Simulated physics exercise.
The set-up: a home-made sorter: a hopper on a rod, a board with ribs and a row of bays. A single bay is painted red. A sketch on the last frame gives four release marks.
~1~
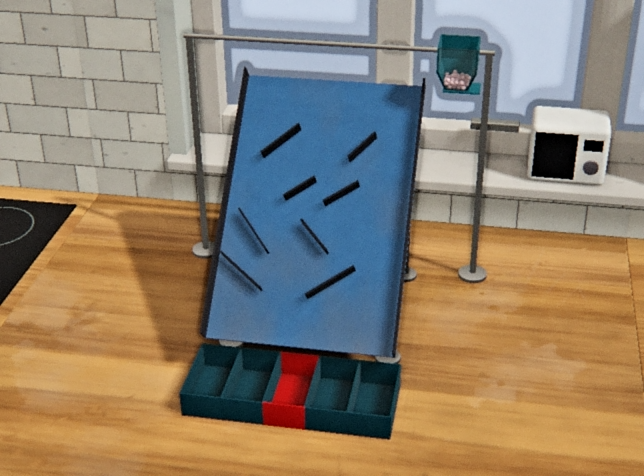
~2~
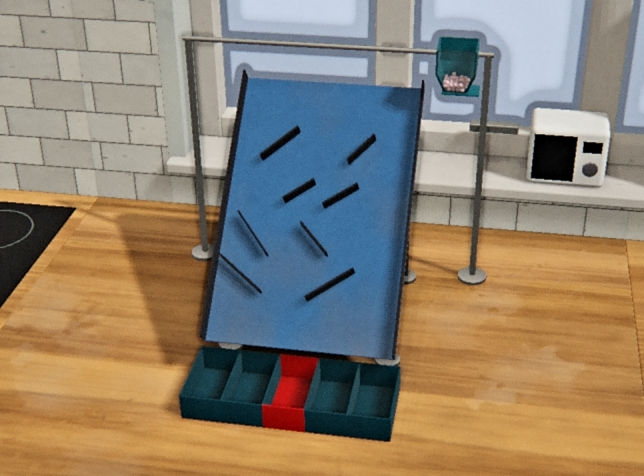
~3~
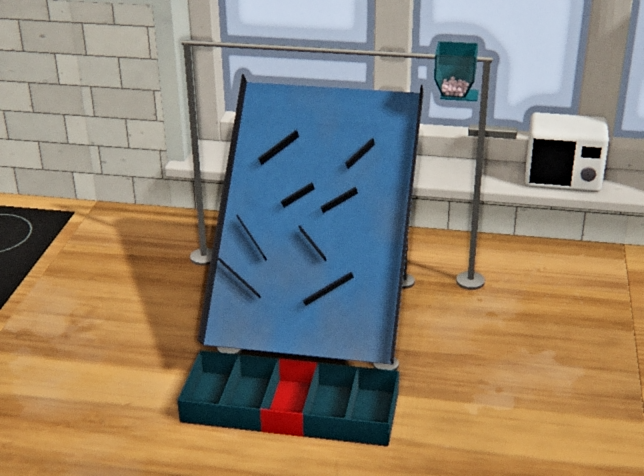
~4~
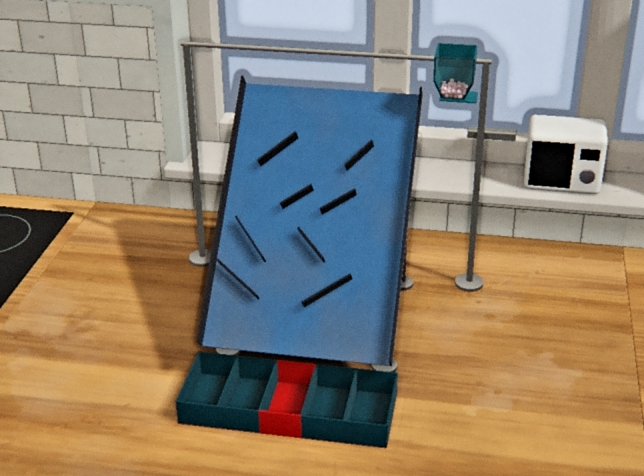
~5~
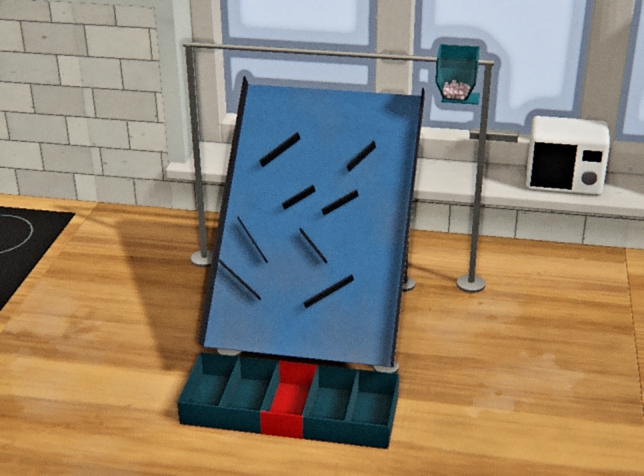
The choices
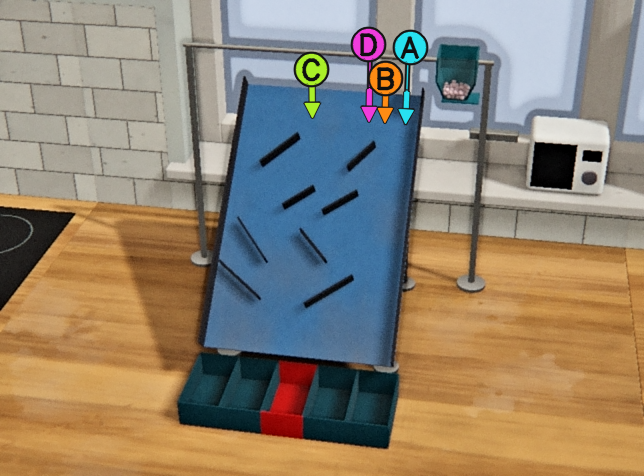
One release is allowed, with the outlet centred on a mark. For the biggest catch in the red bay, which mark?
It is C.
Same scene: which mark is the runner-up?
That is mark D.
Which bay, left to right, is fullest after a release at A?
It is the fifth one.
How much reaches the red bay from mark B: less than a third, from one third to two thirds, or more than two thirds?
Less than a third.
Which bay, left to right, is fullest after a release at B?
It is the fifth one.
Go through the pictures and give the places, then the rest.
Hopper at (455, 81), sugar pearls, door shut, in the first picture.
Ribs (260, 155) to (298, 126), (347, 159) to (375, 134), (282, 198) to (314, 179), in the second picture.
Ribs (321, 208) to (356, 187), (237, 215) to (264, 256), (299, 226) to (324, 256), in the third picture.
Ribs (217, 259) to (256, 295), (302, 303) to (351, 274), in the fourth picture.
Red bay at (282, 424), number 3 of 5 from the left, in the fifth picture.
On the marked copy, mark A meets the board at (405, 118); mark B meets the board at (385, 117); mark C meets the board at (312, 112); mark D meets the board at (369, 116).
With A, a small part in the red bay, about two thirds in other bays, about a quarter outside the box.
With B, a small part in the red bay, most in other bays, a small part outside the box.
With C, about half in the red bay, about a third in other bays, a stray few held on the board, a small part outside the box.
With D, about a quarter in the red bay, about two thirds in other bays, a small part outside the box.
